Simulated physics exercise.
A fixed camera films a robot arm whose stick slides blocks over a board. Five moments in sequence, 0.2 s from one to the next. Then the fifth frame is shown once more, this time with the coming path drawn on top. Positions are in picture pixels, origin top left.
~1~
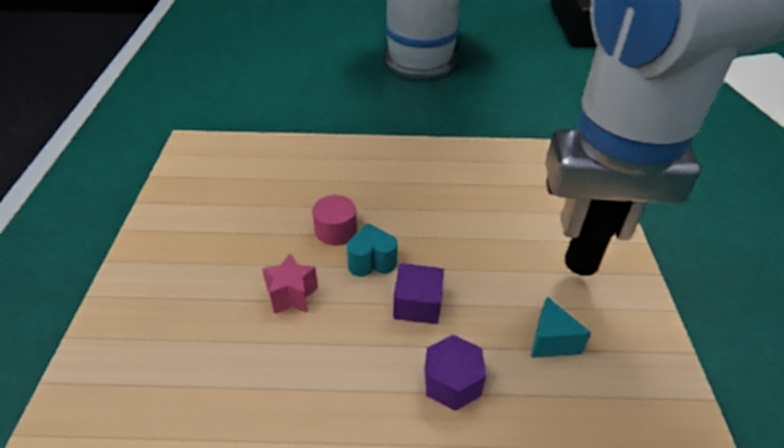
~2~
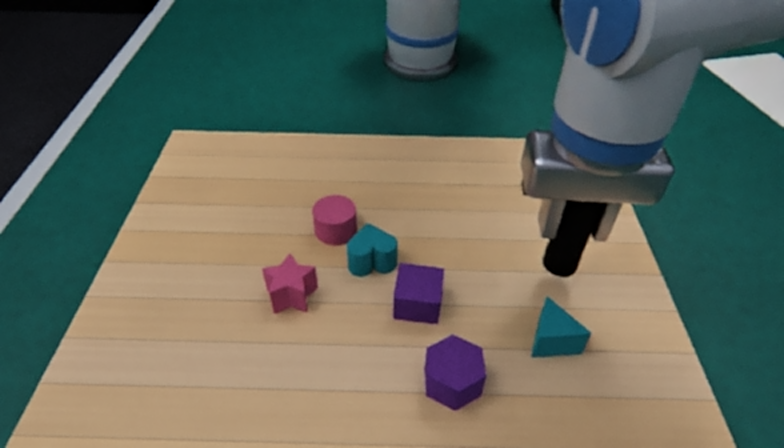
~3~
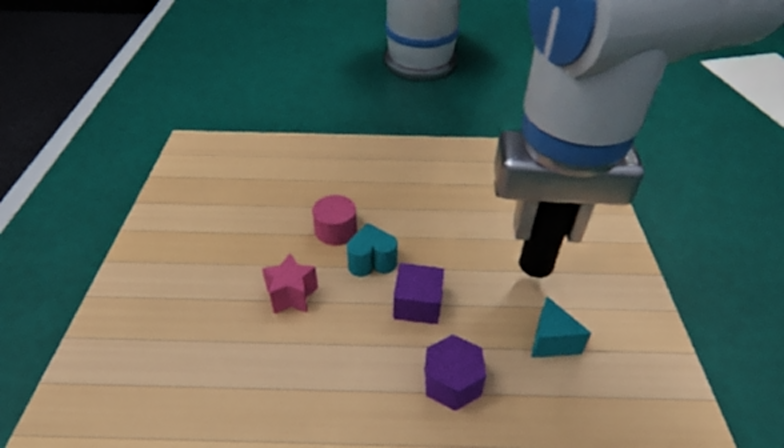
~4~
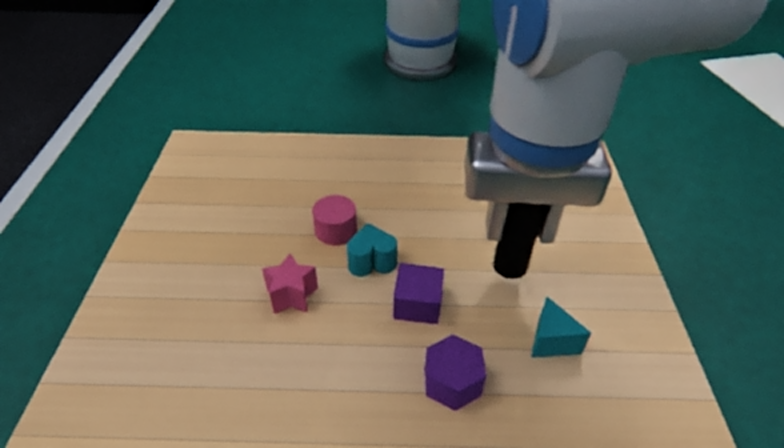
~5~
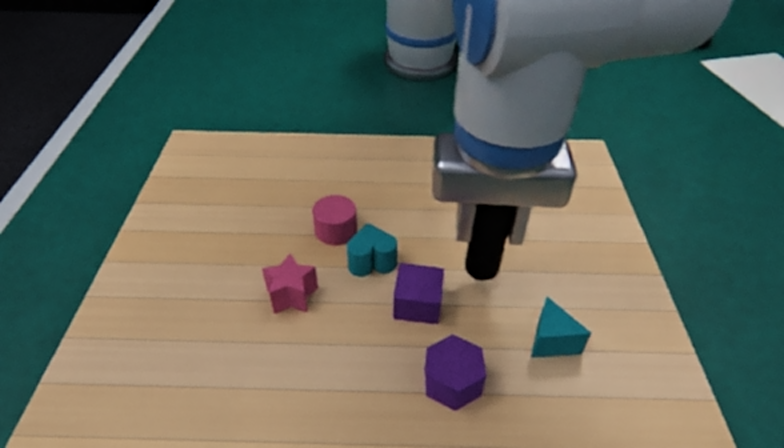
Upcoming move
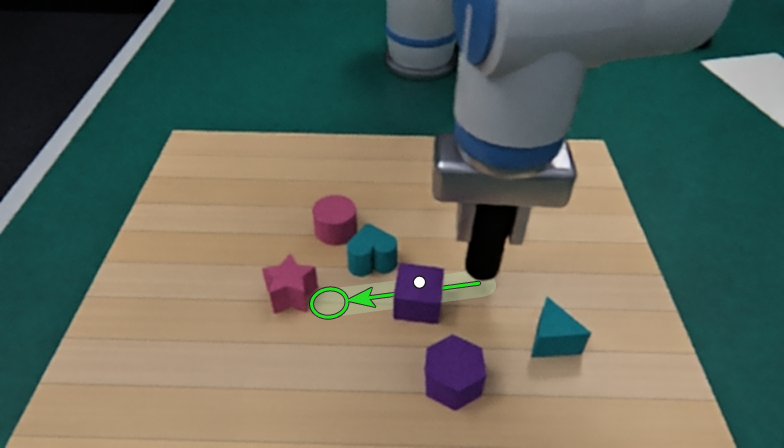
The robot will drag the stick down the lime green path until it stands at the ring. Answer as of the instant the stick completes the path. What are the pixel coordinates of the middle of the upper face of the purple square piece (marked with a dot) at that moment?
I'd expect the centre of its top face to be at (359, 312).
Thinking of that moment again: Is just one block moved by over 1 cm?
I expect so.
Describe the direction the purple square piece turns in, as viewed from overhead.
Spin direction: Counter-clockwise.
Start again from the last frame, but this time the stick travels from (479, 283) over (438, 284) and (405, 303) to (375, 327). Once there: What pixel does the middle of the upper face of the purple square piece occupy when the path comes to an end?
Just about (349, 343).
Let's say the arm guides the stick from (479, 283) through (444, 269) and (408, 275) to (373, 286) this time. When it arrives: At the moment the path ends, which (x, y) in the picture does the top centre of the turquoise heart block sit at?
Located at (347, 238).
Path on the board, straight from (479, 283) to (329, 303); the dot is on the purple square piece.
On the path given first. One third of the way, stick (431, 274); purple square piece (397, 292), turned 20° anticlockwise.
Two thirds of the way, stick (380, 281); purple square piece (368, 307), turned 80° anticlockwise.
At the end, stick (328, 287); pink star in place; purple square piece (359, 312), turned 105° anticlockwise.
